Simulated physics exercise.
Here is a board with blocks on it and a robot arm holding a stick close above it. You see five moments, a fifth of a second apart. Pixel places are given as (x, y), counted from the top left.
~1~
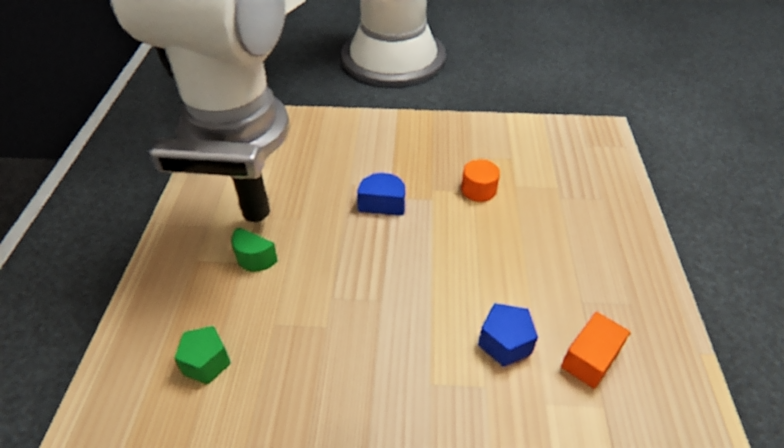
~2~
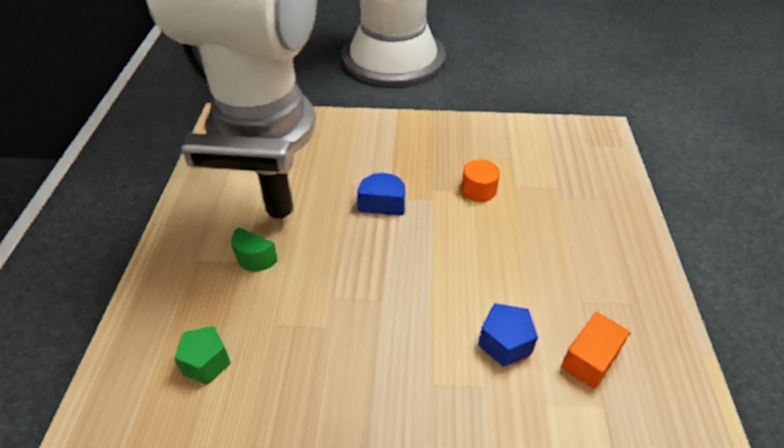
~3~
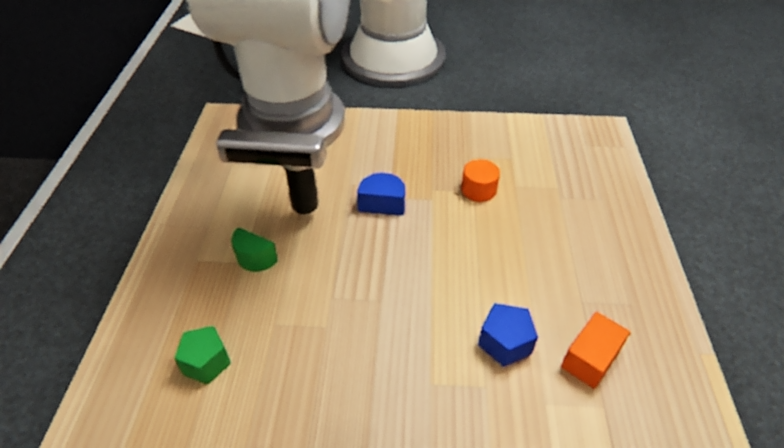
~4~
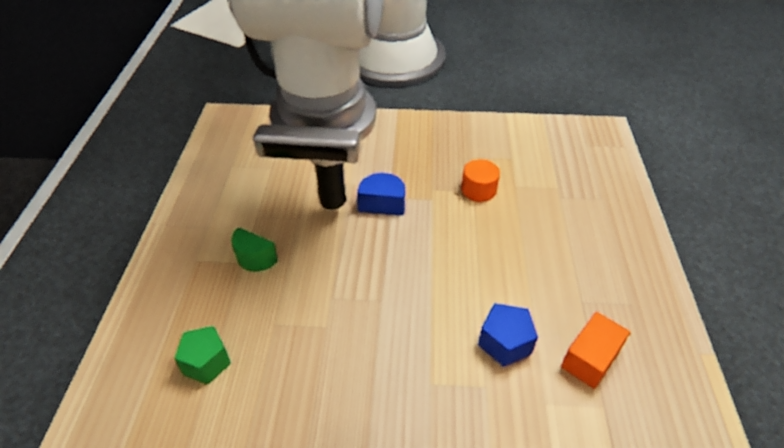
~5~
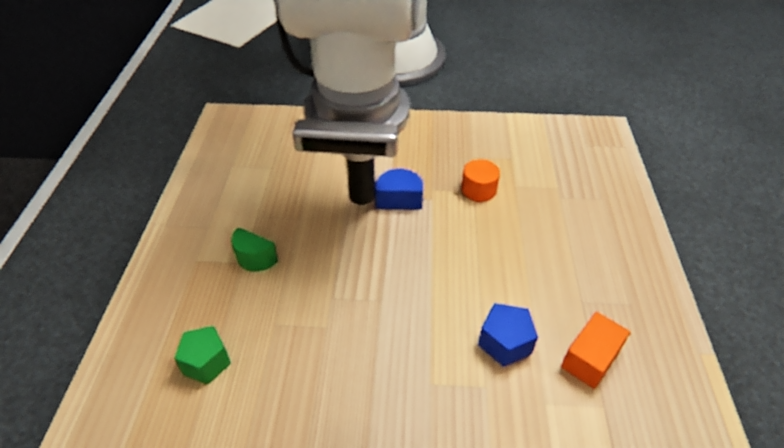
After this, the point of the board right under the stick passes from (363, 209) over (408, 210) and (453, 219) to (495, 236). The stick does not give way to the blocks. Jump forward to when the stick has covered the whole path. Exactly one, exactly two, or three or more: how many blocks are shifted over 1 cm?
My prediction: One block.
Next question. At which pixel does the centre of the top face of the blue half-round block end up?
The middle of its upper face should be somewhere near (442, 170).
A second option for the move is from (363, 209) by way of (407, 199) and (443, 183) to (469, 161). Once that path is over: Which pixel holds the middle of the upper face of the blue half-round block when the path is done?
Roughly at (490, 126).
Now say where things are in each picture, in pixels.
Lower end of the stick (257, 213), tops of blocks, blue half-round block (382, 184), orange circular block (482, 170), in the first picture.
Stick (280, 210), blocks as before, in the second picture.
Stick (305, 206), blocks as before, in the third picture.
Stick (333, 201), blocks as before, in the fourth picture.
Stick (362, 197), blue half-round block (400, 180), orange circular block (482, 170), in the fifth picture.
The first path, step by step. One third of the way, stick (410, 198); blue half-round block (432, 171), turned 50° anticlockwise.
Two thirds of the way, stick (455, 207); blue half-round block (442, 170), turned 80° anticlockwise.
At the end, stick (498, 224); blue half-round block (442, 170), turned 80° anticlockwise; orange circular block not moved.
